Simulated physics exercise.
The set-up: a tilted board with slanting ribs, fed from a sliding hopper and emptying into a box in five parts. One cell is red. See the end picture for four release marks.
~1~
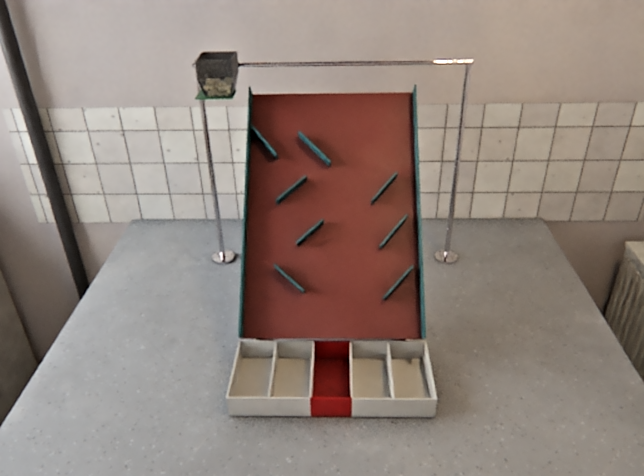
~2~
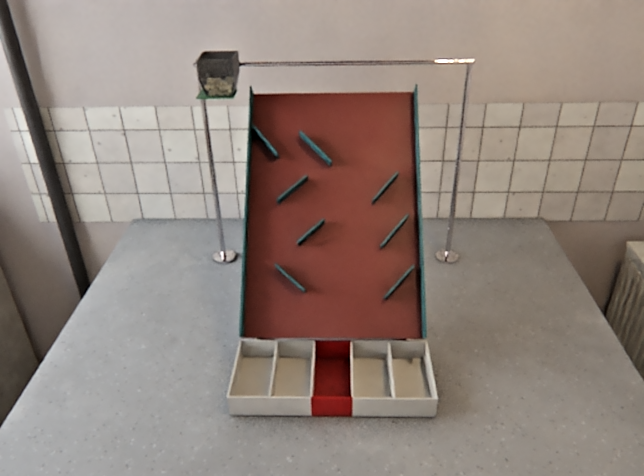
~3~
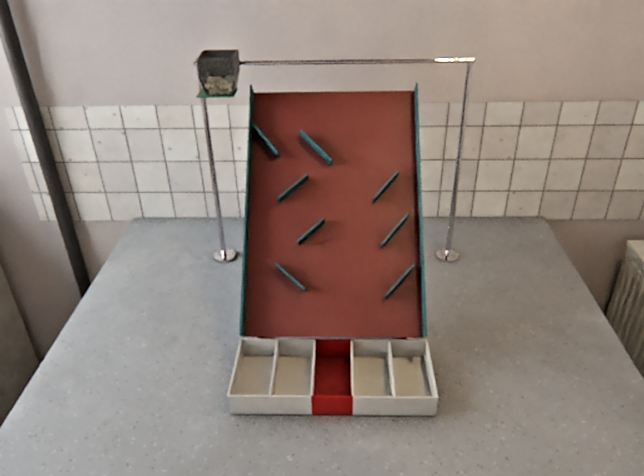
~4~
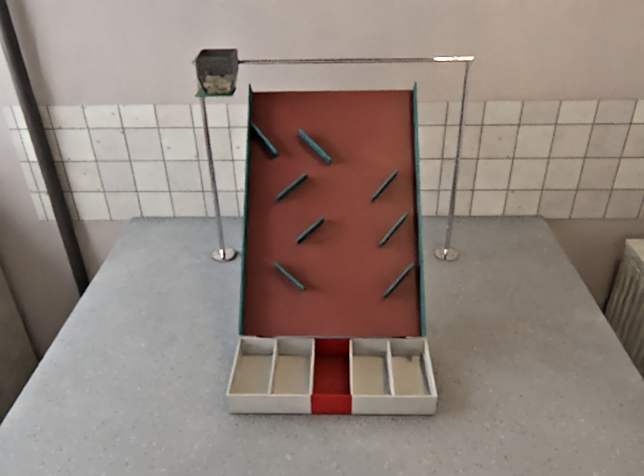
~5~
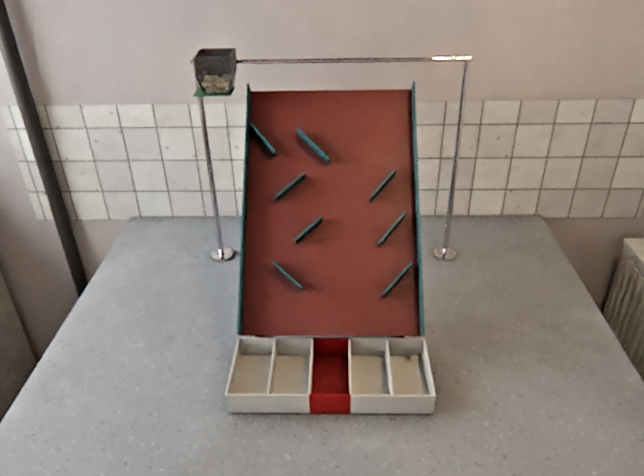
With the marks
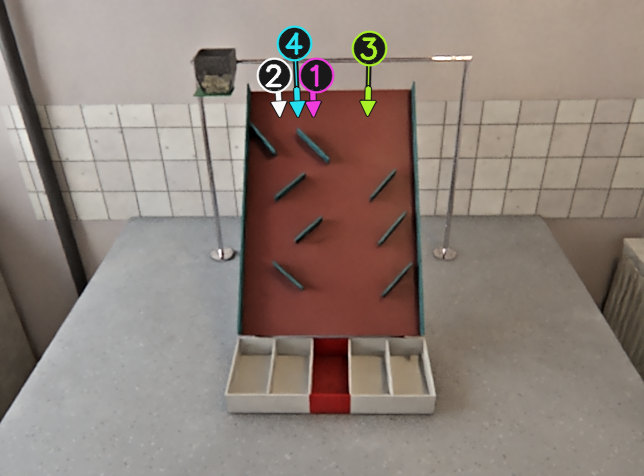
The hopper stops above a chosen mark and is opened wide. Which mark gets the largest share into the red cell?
Go for 3.
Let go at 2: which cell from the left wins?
It is the first one.
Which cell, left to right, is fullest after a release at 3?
The third.
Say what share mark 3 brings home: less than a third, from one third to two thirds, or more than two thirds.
More than two thirds.
On the marked copy, mark 1 meets the board at (313, 111); mark 2 meets the board at (279, 111); mark 3 meets the board at (367, 110); mark 4 meets the board at (297, 111).
If 1 is chosen, about a tenth in the red cell, the larger part in other cells.
If 2 is chosen, just a few in the red cell, almost all in other cells.
If 3 is chosen, the larger part in the red cell, roughly a quarter in other cells.
If 4 is chosen, about a tenth in the red cell, almost all in other cells.
